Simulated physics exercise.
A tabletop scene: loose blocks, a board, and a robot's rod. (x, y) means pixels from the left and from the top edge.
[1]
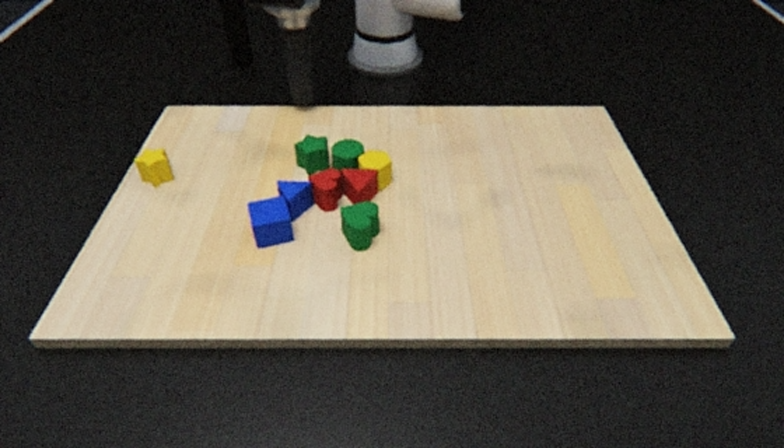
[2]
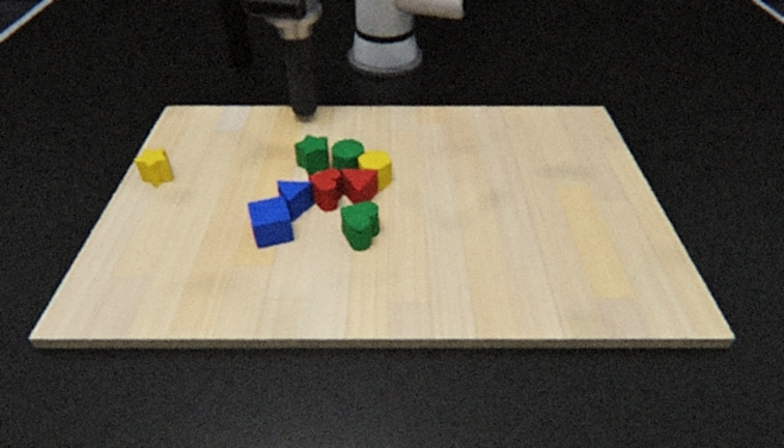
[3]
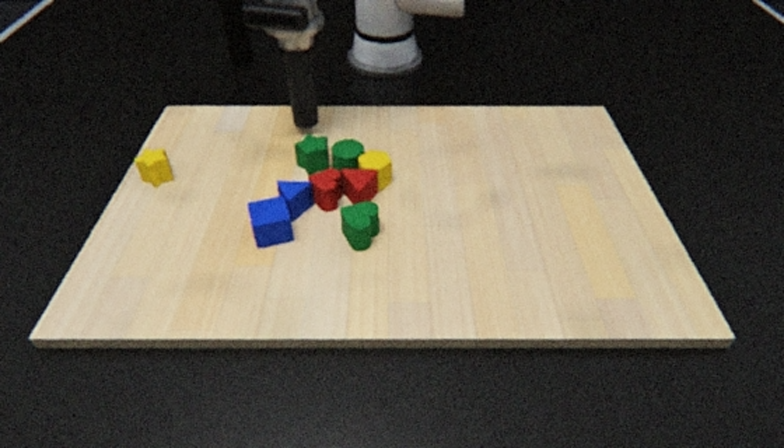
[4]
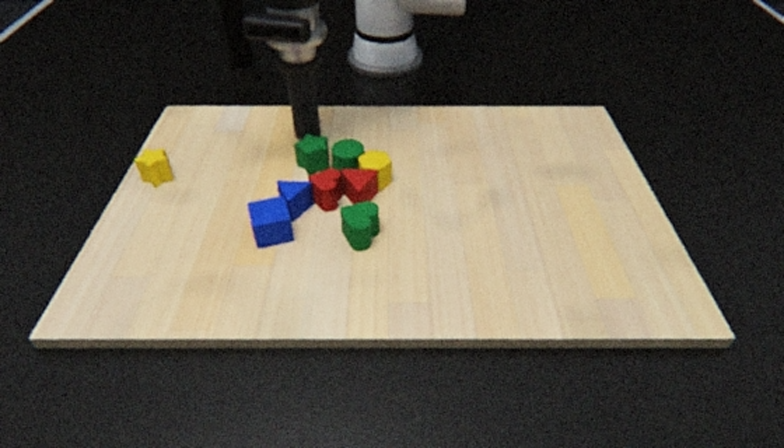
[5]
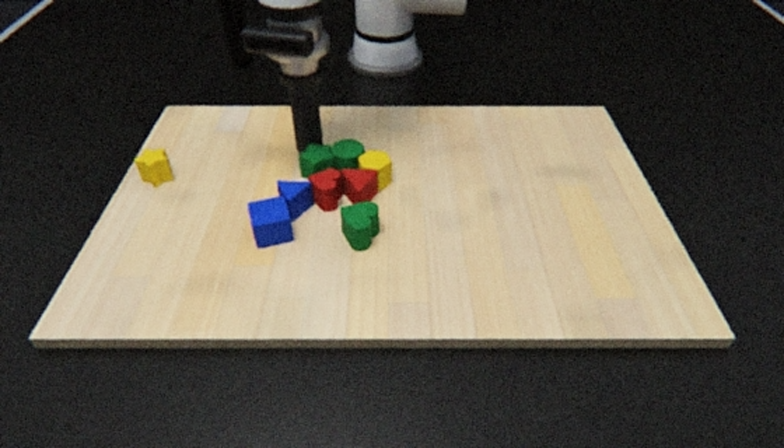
A robot arm with a dark rod reaches in from the top over a pale wooden board on a black surface, seen from the front and above by a still camera. Blue, green, red and yellow blocks cluster left of centre, with one yellow block apart at the far left. The rod moves slowly toward the viewer from the back edge and nudges the green star slightly rightward.
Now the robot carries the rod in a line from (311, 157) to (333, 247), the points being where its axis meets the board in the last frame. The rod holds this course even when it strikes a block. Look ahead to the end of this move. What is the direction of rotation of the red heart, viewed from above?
Looking down on the board, it turns clockwise.
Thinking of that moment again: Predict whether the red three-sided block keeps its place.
It's moved.
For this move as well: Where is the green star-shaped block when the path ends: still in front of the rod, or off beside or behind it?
Held in front.
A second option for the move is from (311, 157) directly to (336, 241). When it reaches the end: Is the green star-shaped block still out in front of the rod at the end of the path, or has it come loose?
I think it holds its spot in front.
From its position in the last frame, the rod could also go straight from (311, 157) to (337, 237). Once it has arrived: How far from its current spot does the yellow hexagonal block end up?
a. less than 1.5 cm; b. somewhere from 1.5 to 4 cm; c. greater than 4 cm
It's a.
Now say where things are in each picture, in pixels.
Tip of the rod (304, 99), middles of tops, blue three-sided block (292, 187), green star-shaped block (312, 143), red heart (326, 178), red three-sided block (359, 176), green heart (360, 214), in the first frame.
Rod (305, 111), nothing pushed, in the second frame.
Rod (306, 123), nothing pushed, in the third frame.
Rod (308, 135), nothing pushed, in the fourth frame.
Rod (310, 149), blue three-sided block (292, 187), green star-shaped block (317, 152), red heart (326, 178), red three-sided block (359, 176), green heart (360, 214), in the fifth frame.
What follows on the original path. One third of the way, rod (316, 175); green star-shaped block (330, 176), turned 40° anticlockwise; red heart (334, 194), turned 35° clockwise; red three-sided block (366, 180), turned 20° anticlockwise.
Two thirds of the way, rod (322, 205); blue three-sided block (294, 195), turned 70° clockwise; green star-shaped block (338, 207), turned 45° anticlockwise; red heart (345, 228), turned 35° clockwise; red three-sided block (372, 188), turned 90° anticlockwise; green heart (379, 231), turned 55° anticlockwise.
At the end, rod (332, 238); blue three-sided block (295, 196), turned 75° clockwise; green star-shaped block (351, 241), turned 45° anticlockwise; red heart (359, 265), turned 30° clockwise; red three-sided block (372, 188), turned 90° anticlockwise; green heart (392, 242), turned 95° anticlockwise.
